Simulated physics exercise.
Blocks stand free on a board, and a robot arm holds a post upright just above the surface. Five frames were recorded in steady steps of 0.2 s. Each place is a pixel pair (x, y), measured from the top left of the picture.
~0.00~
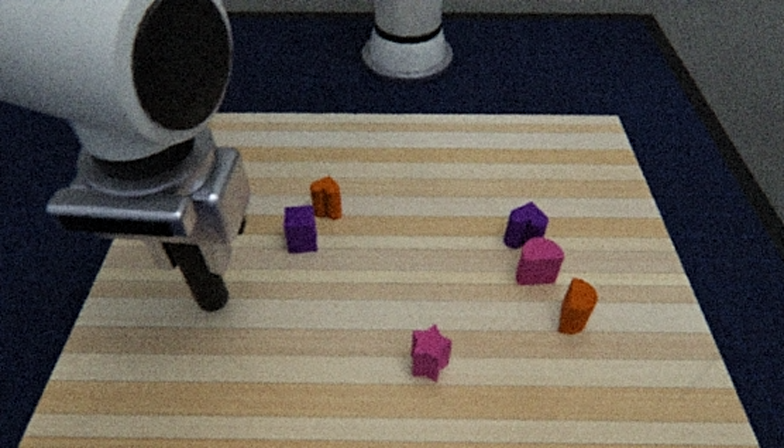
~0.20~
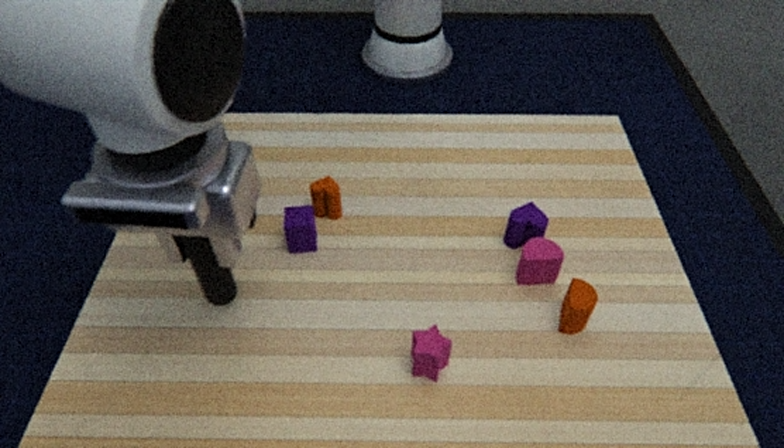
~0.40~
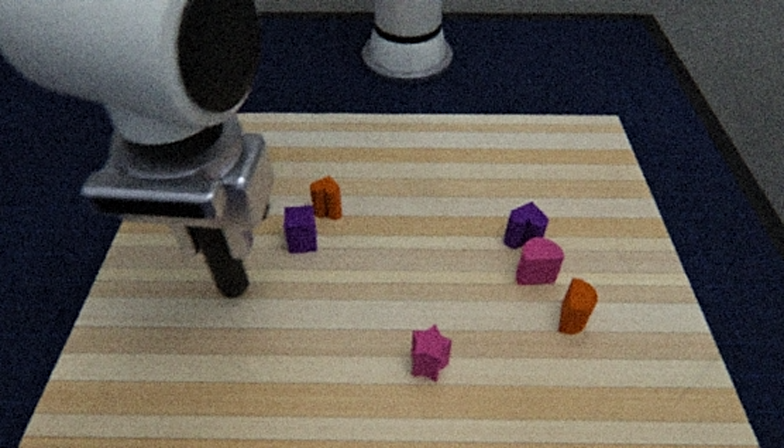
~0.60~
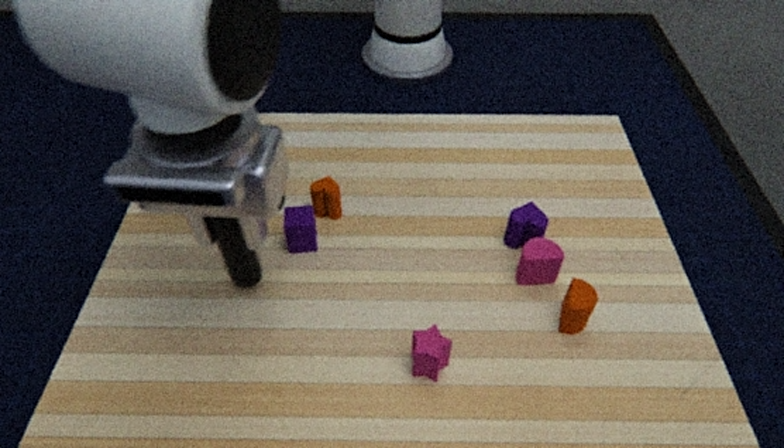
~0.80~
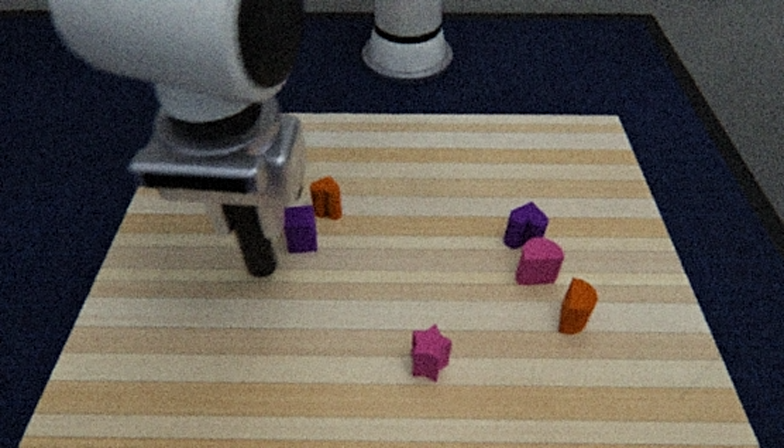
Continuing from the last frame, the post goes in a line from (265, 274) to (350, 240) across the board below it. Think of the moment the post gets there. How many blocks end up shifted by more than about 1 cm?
Blocks displaced: 1.
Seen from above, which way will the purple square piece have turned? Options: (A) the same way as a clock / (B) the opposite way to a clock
Option B.
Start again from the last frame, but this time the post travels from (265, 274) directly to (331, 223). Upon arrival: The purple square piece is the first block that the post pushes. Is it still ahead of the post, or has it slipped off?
At that point it is up front.
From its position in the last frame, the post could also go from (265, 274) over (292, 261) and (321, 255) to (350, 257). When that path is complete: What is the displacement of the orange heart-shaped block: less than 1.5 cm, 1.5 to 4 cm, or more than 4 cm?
Its displacement is below 1.5 cm.
The first path, step by step. Halfway along, post at (308, 250); purple square piece at (304, 209).
At the end, post at (350, 233); purple square piece at (305, 206), turned 20° anticlockwise; orange heart-shaped block still.
